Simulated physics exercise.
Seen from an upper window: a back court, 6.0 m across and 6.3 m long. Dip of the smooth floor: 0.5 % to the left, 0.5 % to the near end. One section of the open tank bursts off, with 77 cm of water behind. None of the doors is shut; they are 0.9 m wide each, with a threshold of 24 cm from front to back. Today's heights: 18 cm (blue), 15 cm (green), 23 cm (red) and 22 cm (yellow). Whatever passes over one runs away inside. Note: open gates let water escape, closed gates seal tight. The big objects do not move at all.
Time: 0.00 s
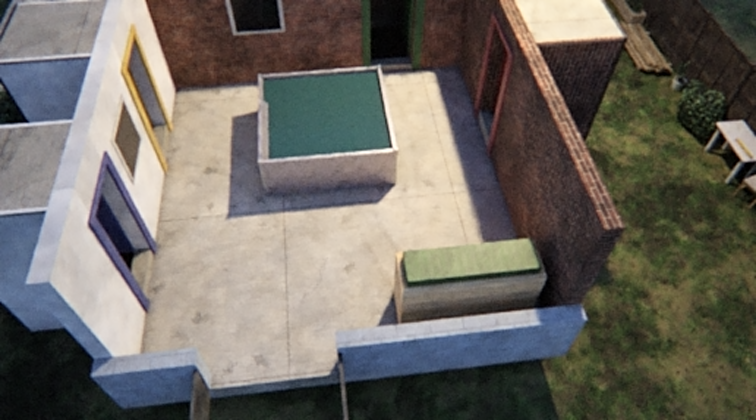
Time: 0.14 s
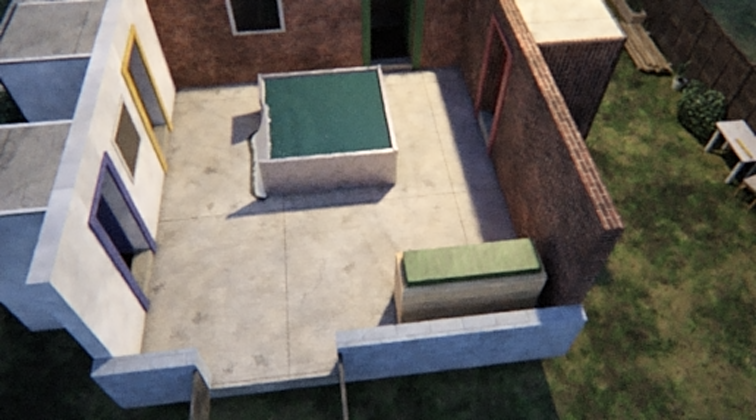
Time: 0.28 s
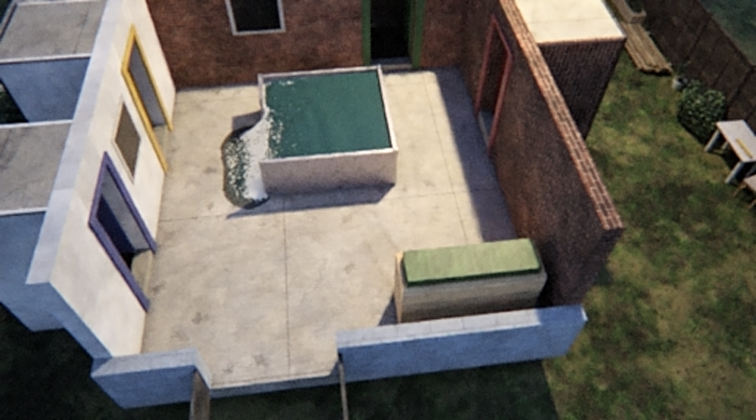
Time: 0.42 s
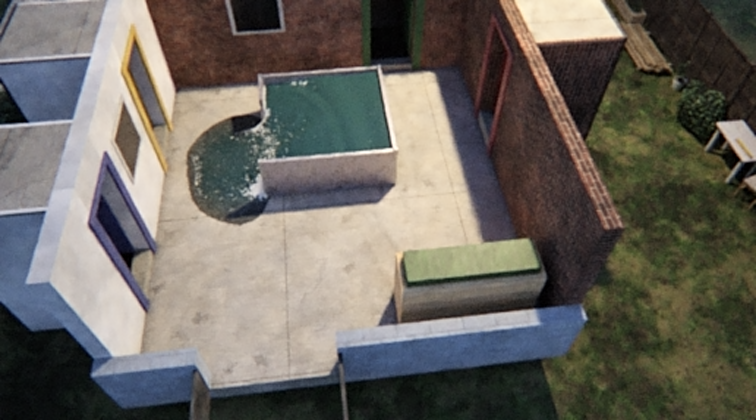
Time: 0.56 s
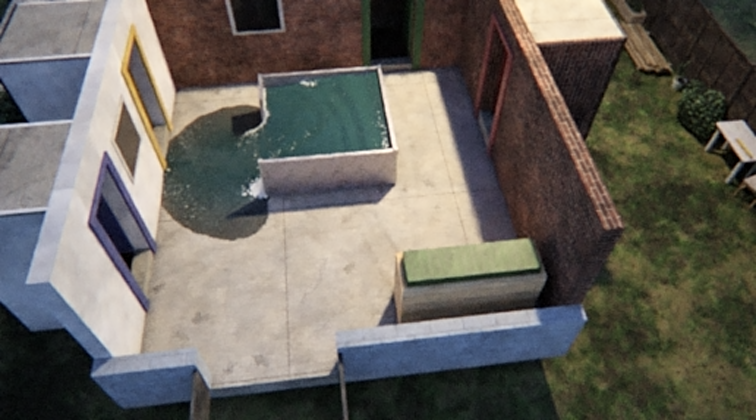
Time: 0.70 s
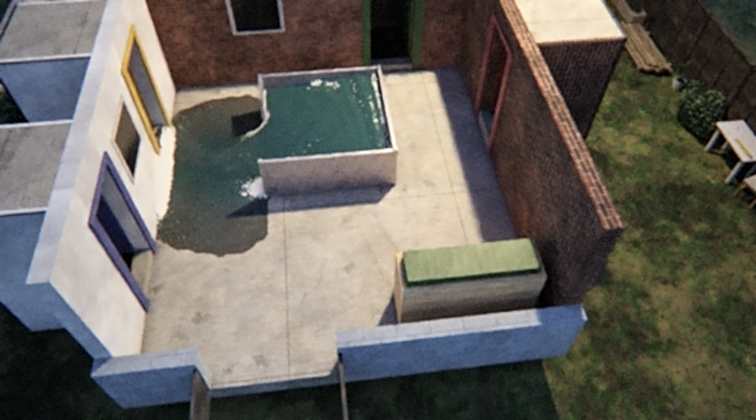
The footage shows a walled courtyard seen from above, where the left side of an open tank gives way and water pours out, spreading in a rounded, widening sheet across the pale floor to the white wall.
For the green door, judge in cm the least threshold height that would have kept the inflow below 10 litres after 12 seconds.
A threshold of about 6.5 cm.
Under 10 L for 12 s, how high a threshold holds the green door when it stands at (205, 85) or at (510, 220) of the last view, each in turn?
In turn: Roughly 32 cm, roughly 10.0 cm.
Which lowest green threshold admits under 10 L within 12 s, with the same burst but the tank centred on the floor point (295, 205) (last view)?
About 7.0 centimetres.
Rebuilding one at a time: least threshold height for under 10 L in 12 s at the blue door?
Blue door, minimum about 18 cm.
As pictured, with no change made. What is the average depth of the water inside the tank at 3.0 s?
About 28 cm.
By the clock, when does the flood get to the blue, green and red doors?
Blue: 1.0 s; green: 3.2 s; red: 4.5 s.
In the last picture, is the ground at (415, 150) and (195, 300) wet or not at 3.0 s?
Note: Point one not yet reached; point two reached.
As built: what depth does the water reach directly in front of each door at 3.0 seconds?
Depths in cm: Blue 17, green 0, red 0, yellow 30.
After 1.4 s water covers 25 % of the floor, deepest (52 cm) near (174, 178); it has not reached the green door.
After 3.0 s water covers 45 % of the floor, deepest (40 cm) near (137, 381); it has not reached the green door.
After 12.0 s water covers 95 % of the floor, deepest (14 cm) near (137, 381); 7 cm at the green door, 0 litres in over its 15 cm threshold.
At the green door as built, the water arrived by 3.3 s and peaked near 10 cm at 4.4 s.
Run again over the same 12 s with other heights there, 19 litres in over 5.5 cm, 4 litres over 7.5 cm. The limit of 10 litres is kept from about 6.5 cm up.
